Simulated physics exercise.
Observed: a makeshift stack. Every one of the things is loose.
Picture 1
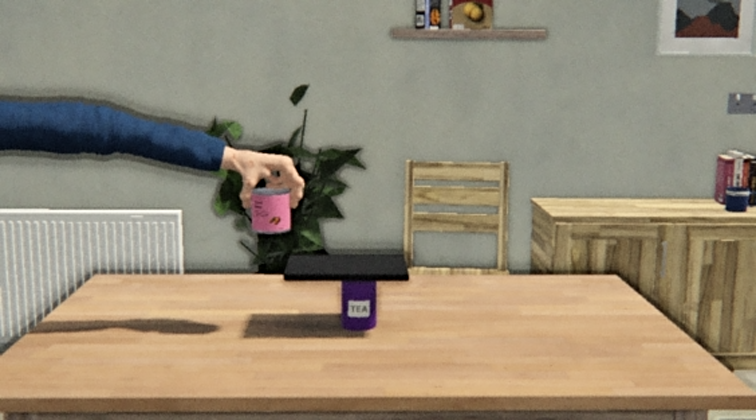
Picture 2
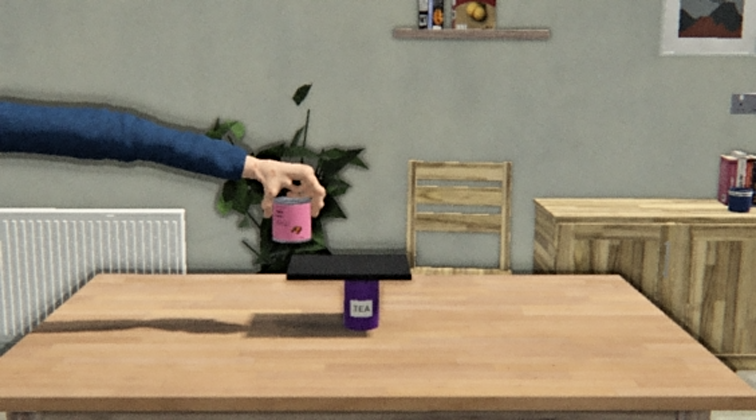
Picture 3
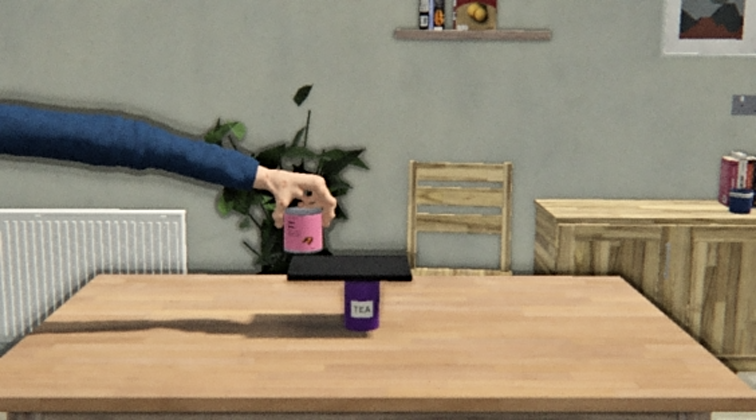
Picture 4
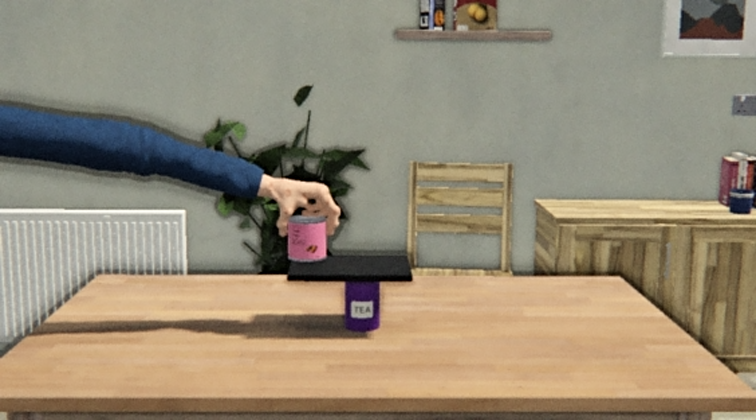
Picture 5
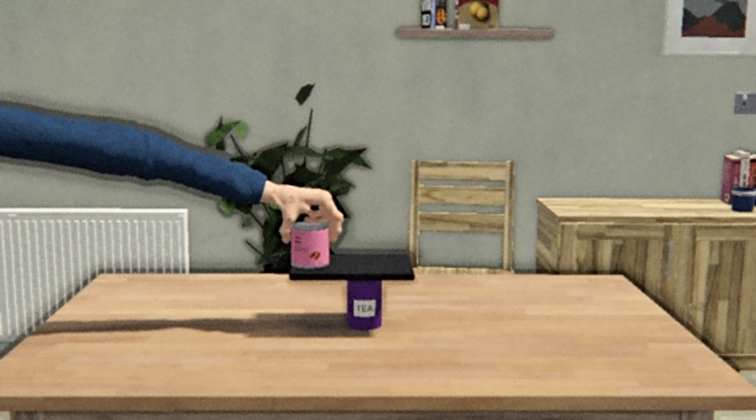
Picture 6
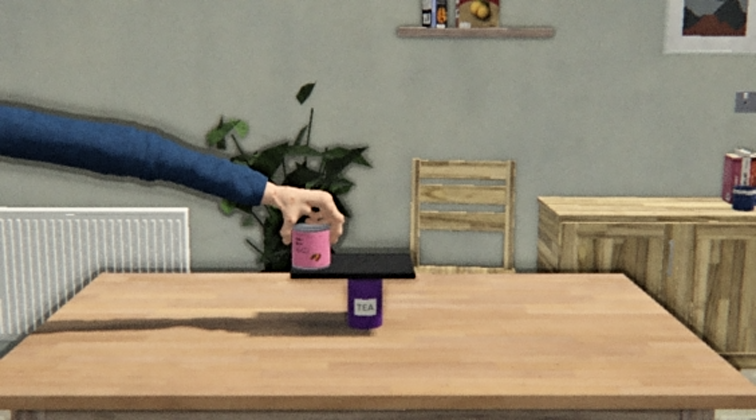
A hand in a blue sleeve, reaching in from the left, holds a pink tin above a light wooden table, seen from the front in a room with a grey-green wall. On the table a purple tin labelled tea supports a flat black lid, with a plant, radiator, chair and cabinet behind. The hand moves the pink tin rightward and down, sets it on the lid's left end and keeps hold, while the view shifts very slightly.
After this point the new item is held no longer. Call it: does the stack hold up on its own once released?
Does not hold.
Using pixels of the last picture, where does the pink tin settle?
At about (277, 313).
Then, 0.30 s past the last view, pink tin now fallen; black lid rocked 55° from its first pose.
Then, 0.40 s past the last view, black lid on its side.
Then, 0.90 s past the last view, black lid rocked 63° from its first pose.
Finally, fallen, pink tin; down or leaning hard in the stack, black lid; purple jar still in place. Final places as the last picture's camera would see them, pink tin near (277, 313). The stack loses its balance.
